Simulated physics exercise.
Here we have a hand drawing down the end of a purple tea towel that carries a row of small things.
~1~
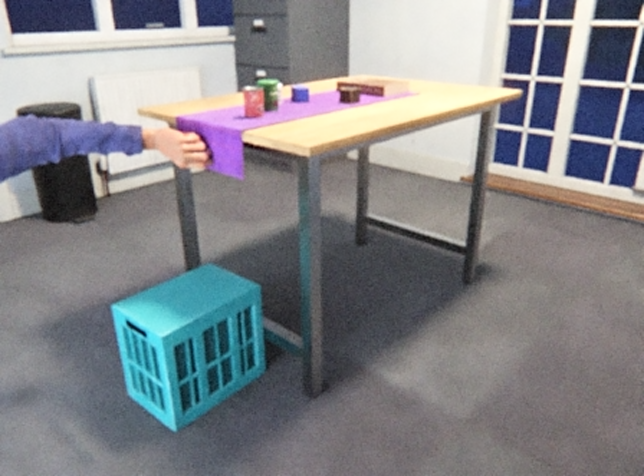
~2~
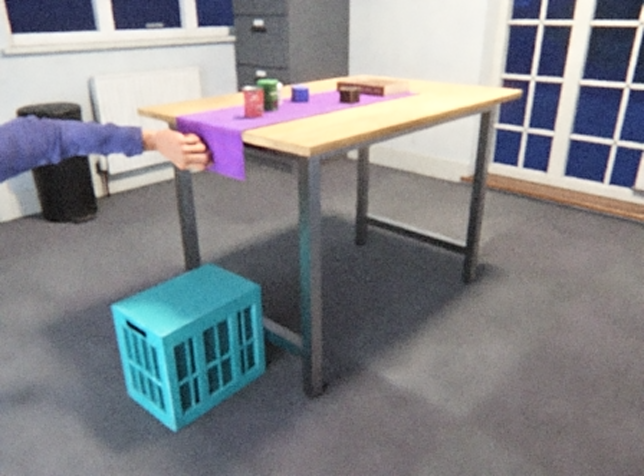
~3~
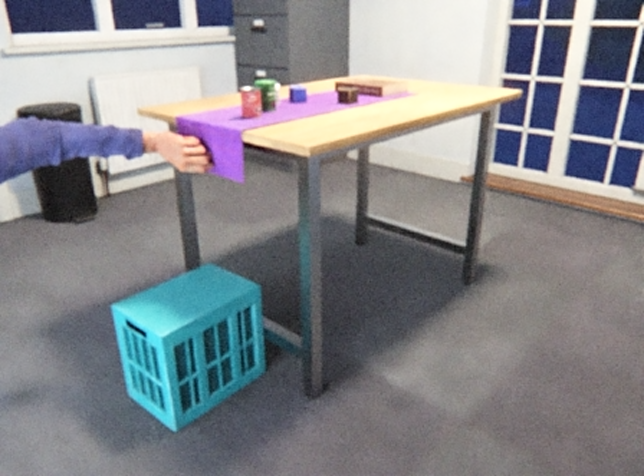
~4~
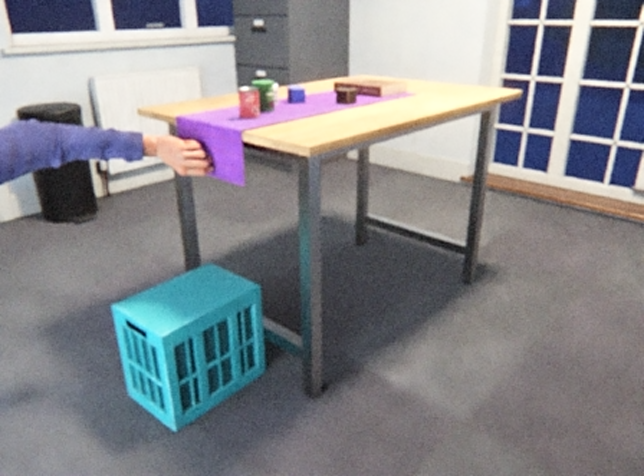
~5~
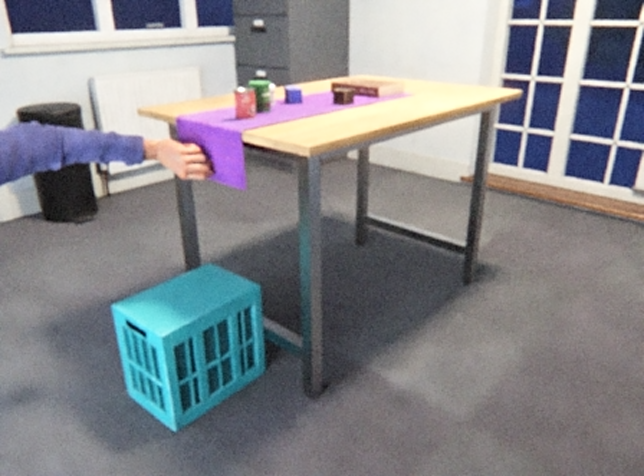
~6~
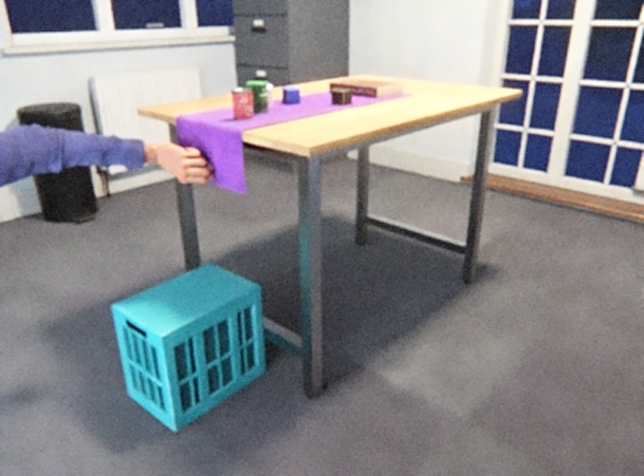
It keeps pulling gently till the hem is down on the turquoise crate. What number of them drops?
Over the edge go three.
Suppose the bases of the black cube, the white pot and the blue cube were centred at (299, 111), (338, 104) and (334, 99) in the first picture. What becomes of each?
The black cube comes down, the white pot remains up, the blue cube keeps its place on top.
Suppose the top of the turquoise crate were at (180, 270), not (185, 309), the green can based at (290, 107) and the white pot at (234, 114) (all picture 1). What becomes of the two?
The green can remains up; the white pot drops off.
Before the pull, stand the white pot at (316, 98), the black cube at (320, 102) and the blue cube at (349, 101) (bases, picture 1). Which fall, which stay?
The white pot stays on; the black cube keeps its place on top; the blue cube keeps its place on top.
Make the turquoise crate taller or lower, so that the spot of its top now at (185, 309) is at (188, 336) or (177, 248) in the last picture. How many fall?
Then 4 and 1.
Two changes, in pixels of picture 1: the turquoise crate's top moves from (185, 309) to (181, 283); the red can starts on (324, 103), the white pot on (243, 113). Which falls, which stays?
The red can survives, the white pot drops off.
A little later, hem near (215, 233); red can gone.
Next, hem on the crate; red can, green can and white pot gone.
When it is over, hem on the crate; red can, green can and white pot gone. The desk loses three.
